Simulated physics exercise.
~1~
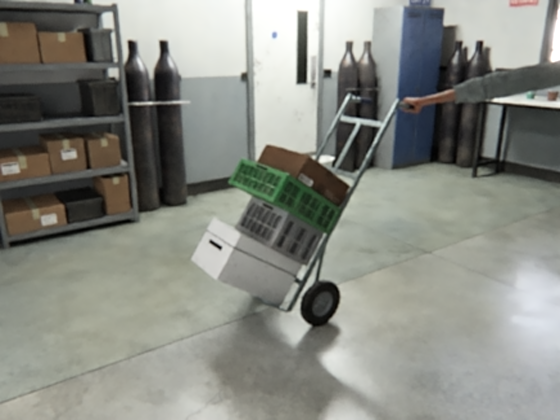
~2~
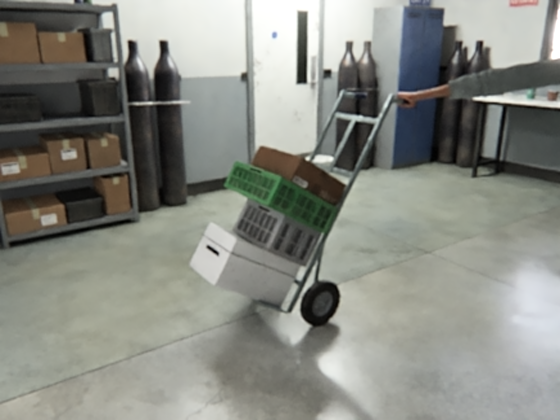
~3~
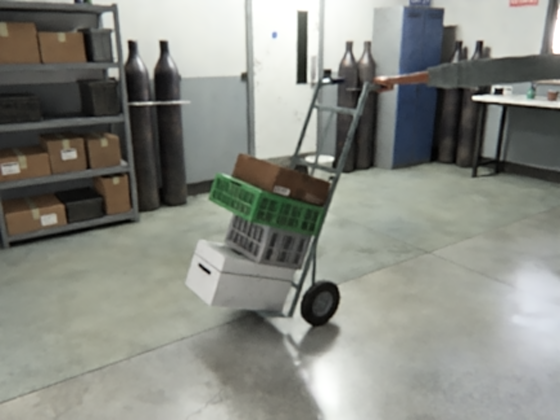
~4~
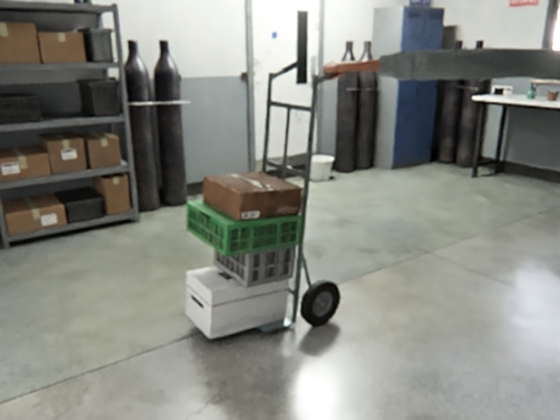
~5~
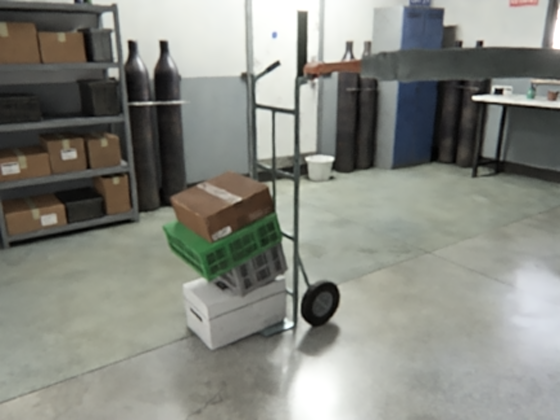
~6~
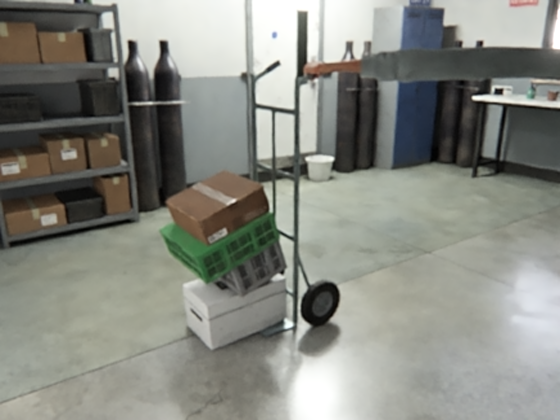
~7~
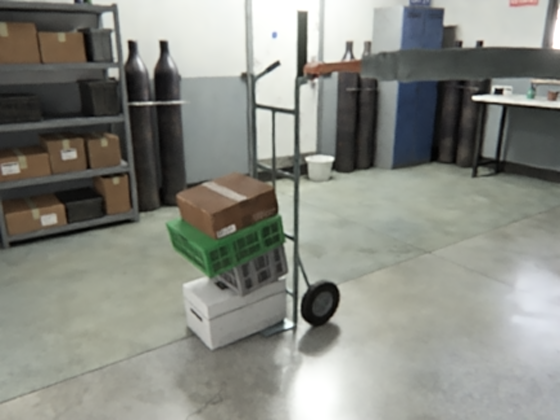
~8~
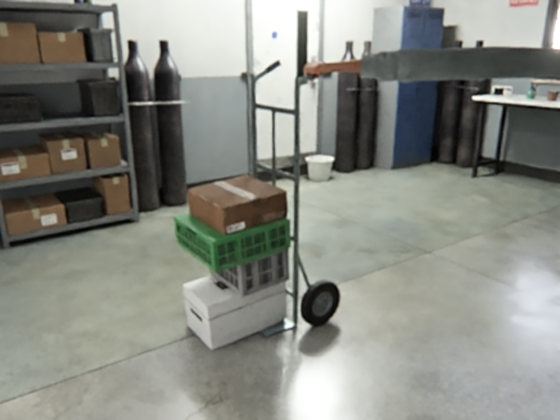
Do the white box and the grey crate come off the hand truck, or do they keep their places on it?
They both keep their places. The grey crate tips forward briefly but settles back on the white box, which stays at the bottom of the stack.
